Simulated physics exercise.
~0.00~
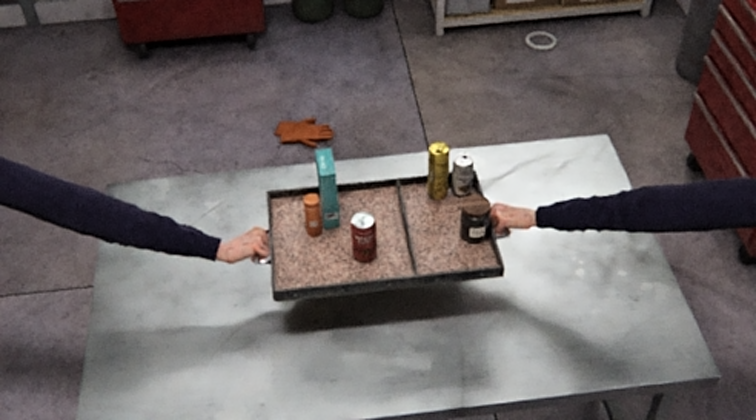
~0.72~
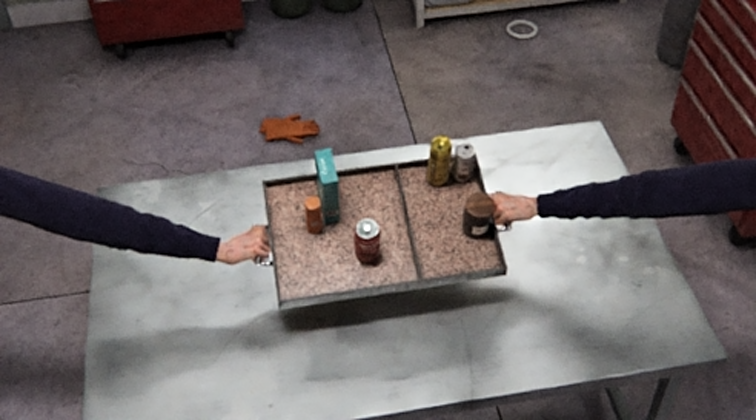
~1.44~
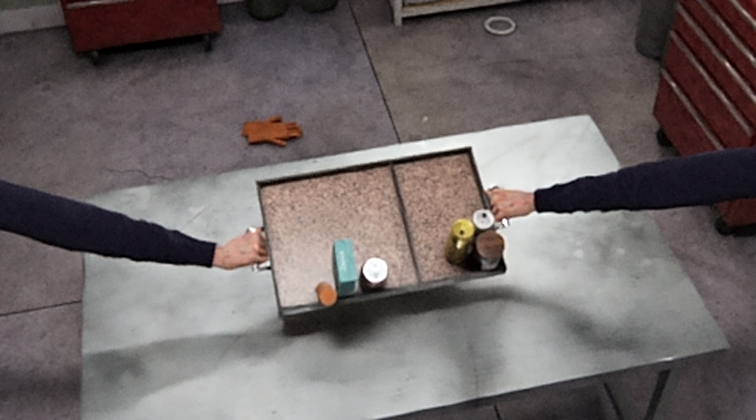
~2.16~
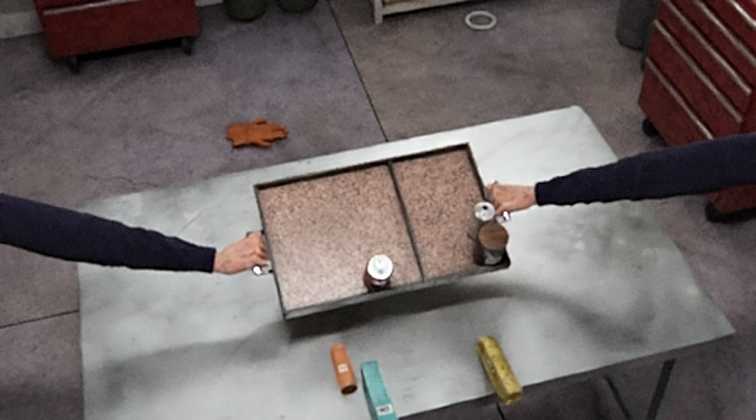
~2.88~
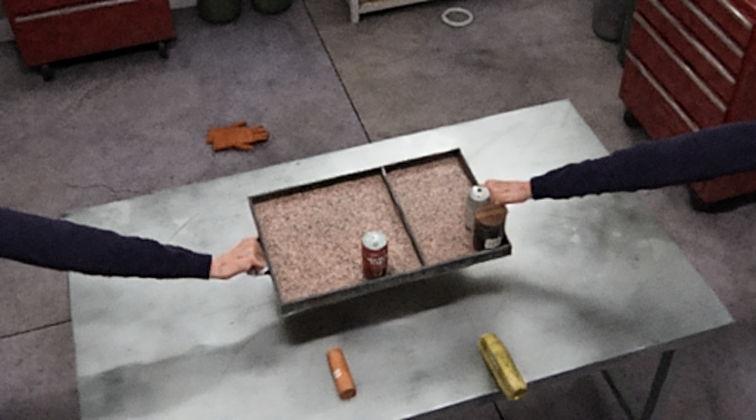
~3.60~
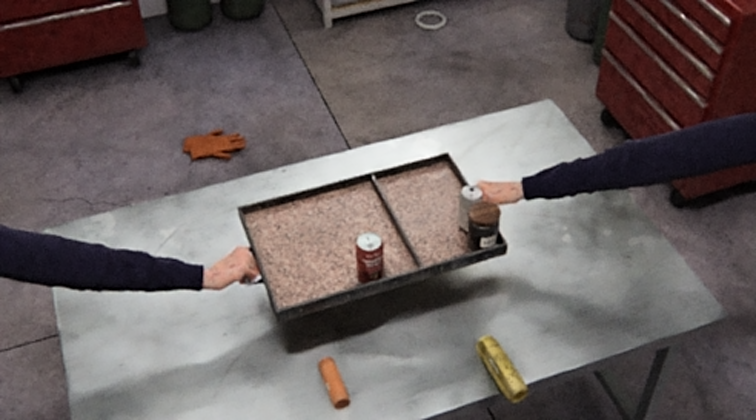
In this clip, two hands hold a divided tray of cans and containers above a table and tip its near edge down, sending items sliding forward. An orange shaker, turquoise packet and yellow can fall off, while the red can, white can and black jar stay upright aboard as the tray levels.
